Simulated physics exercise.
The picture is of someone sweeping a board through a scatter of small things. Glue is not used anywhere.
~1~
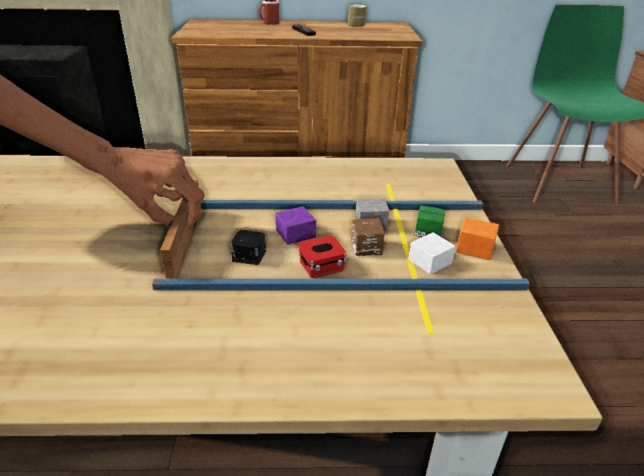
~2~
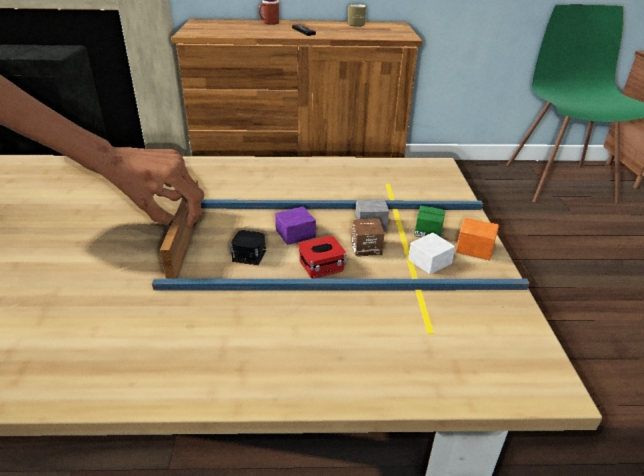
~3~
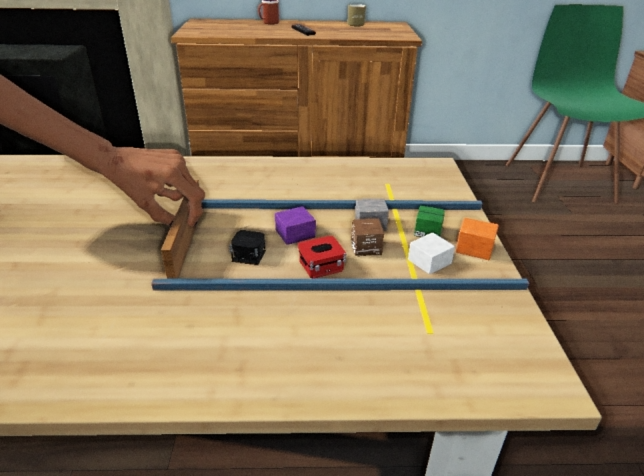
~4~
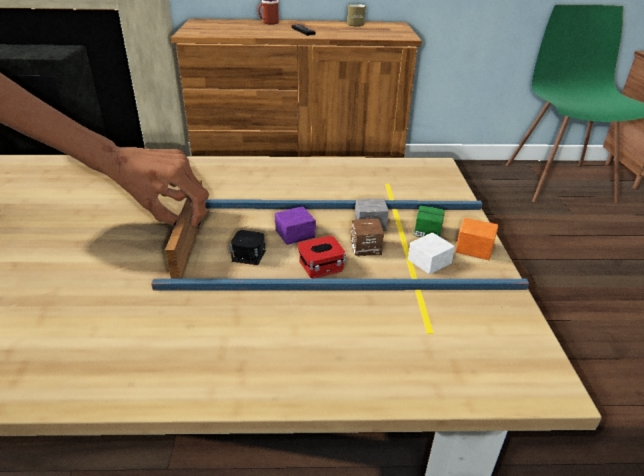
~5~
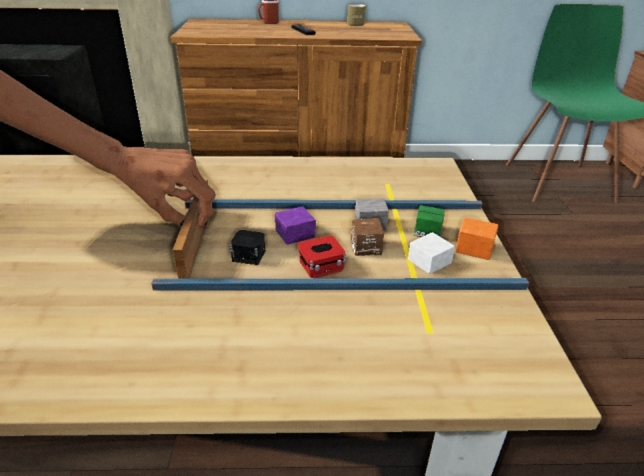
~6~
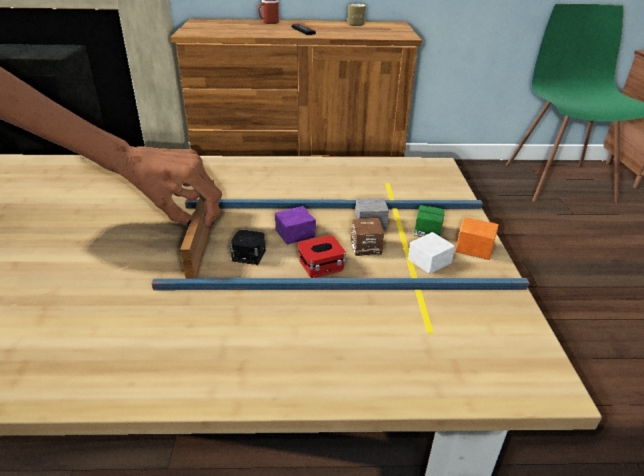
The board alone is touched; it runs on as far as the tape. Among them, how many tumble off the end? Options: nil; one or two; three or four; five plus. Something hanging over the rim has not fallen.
Nil.
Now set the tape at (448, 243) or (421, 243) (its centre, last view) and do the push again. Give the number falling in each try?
Down on the floor: 1 and 0.
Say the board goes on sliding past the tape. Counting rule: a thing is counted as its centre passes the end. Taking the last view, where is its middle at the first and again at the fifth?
Around (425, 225); afterwards around (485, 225).
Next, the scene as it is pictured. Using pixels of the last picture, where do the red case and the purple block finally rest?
They end up close to (443, 260) and (418, 225).
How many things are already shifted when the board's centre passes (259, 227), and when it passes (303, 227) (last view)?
The counts are 1 and 3.
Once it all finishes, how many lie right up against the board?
Tally at the end: 3.
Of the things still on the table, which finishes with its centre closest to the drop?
The orange block is foremost.
A little later, none off yet; orange block at rest near (477, 238); green box at rest near (430, 222); white block at rest near (431, 253).
When it is over, the number that fall off is zero.
